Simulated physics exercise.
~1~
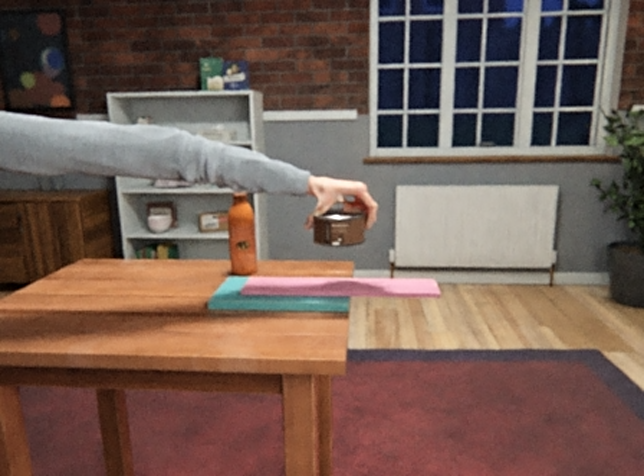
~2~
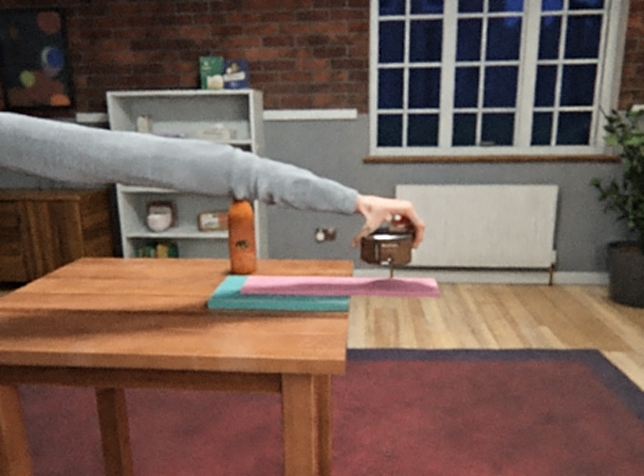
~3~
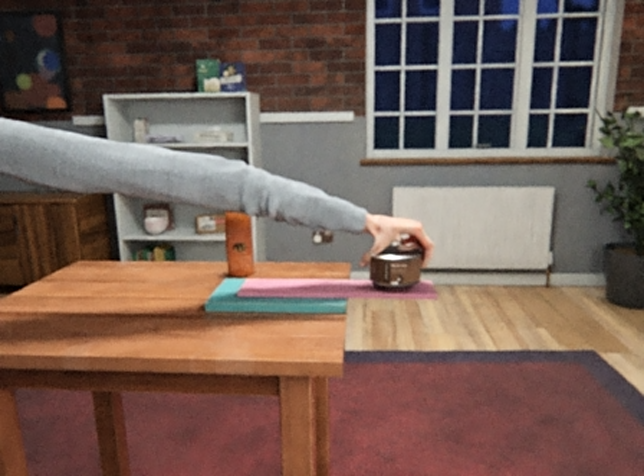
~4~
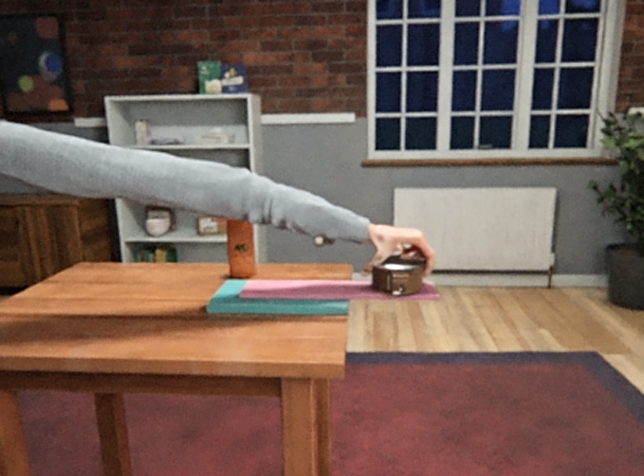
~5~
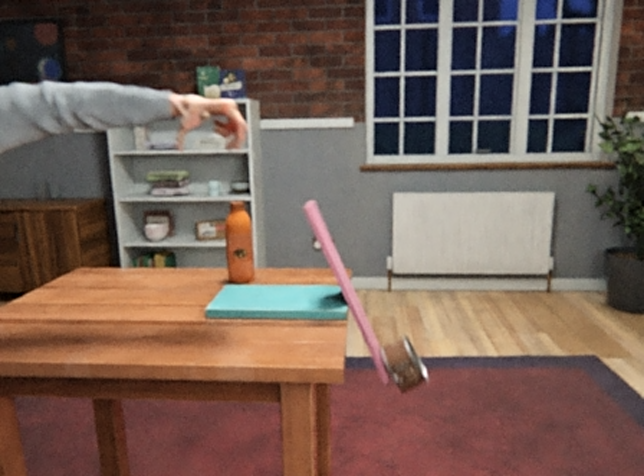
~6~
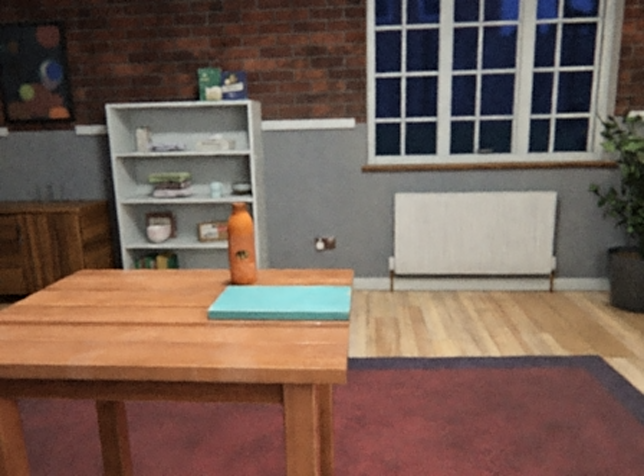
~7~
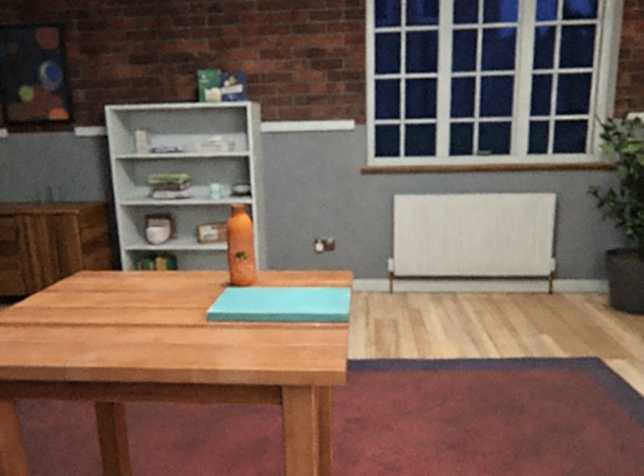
A living room with a brick-topped wall, a window, a radiator and a red rug is seen from the side of a wooden table by a slightly swaying camera. An orange bottle stands on the table near a turquoise slab, and a pink board lies on the slab, jutting past the table's right edge. A hand reaching from the left carries a brown tub rightward and lowers it onto the board's overhanging end. The hand lets go and draws back, and the board tips steeply off the edge, dropping with the tub. Both disappear from view, while the slab and bottle remain in place.
